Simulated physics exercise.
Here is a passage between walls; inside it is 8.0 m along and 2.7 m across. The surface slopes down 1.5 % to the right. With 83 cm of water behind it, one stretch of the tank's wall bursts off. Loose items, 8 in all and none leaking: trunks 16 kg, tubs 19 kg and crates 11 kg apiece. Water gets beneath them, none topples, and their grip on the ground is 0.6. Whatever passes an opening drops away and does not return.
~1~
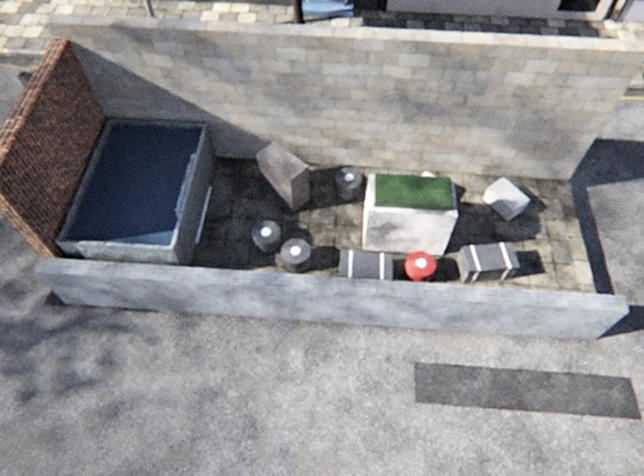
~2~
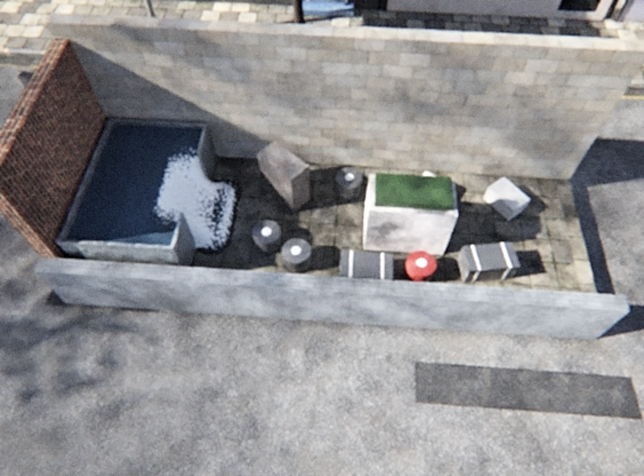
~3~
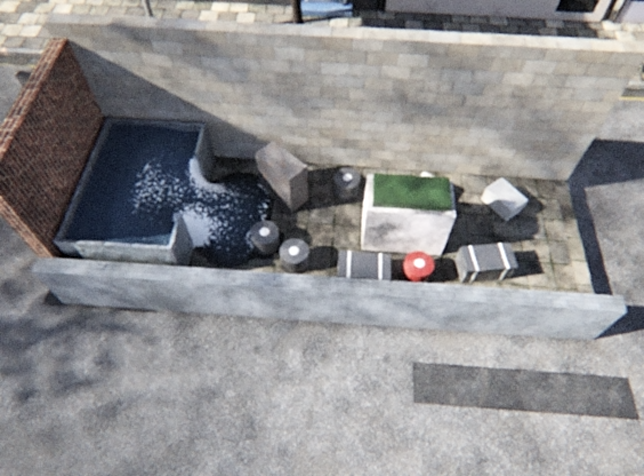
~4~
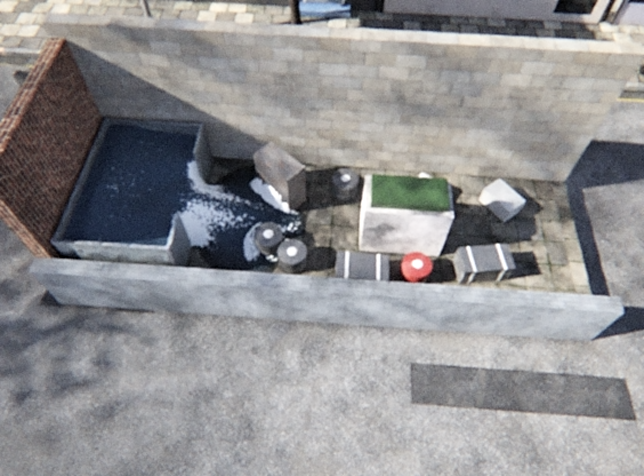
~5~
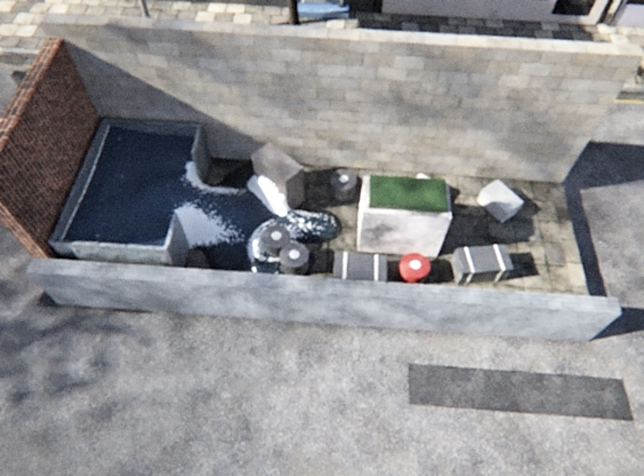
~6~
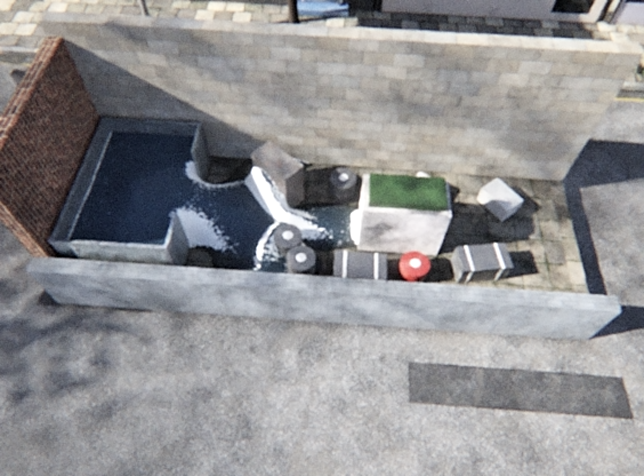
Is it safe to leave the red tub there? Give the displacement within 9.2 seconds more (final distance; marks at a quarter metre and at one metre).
Red tub gets carried off.
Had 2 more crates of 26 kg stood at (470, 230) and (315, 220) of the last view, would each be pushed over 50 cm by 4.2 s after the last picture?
In that order: Under, over.
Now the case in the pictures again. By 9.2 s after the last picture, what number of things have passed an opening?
7 of them.
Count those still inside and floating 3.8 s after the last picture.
1 of them.
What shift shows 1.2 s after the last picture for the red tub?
About 100 cm.
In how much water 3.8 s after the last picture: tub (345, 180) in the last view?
About 7 cm.
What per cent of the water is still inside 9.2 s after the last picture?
Some 40 per cent remains.
Then, 1.2 s after the last picture the red tub is near (476, 254), 1.0 m from its start, aground; 0 of 8 are out; 3 afloat.
Then, 3.8 s after the last picture the red tub has gone out; 6 of 8 are out; 1 afloat.
Then, 6.2 s after the last picture the red tub has gone out; 7 of 8 are out; 0 afloat.
Then, 9.2 s after the last picture the red tub has gone out; 7 of 8 are out; 0 afloat.
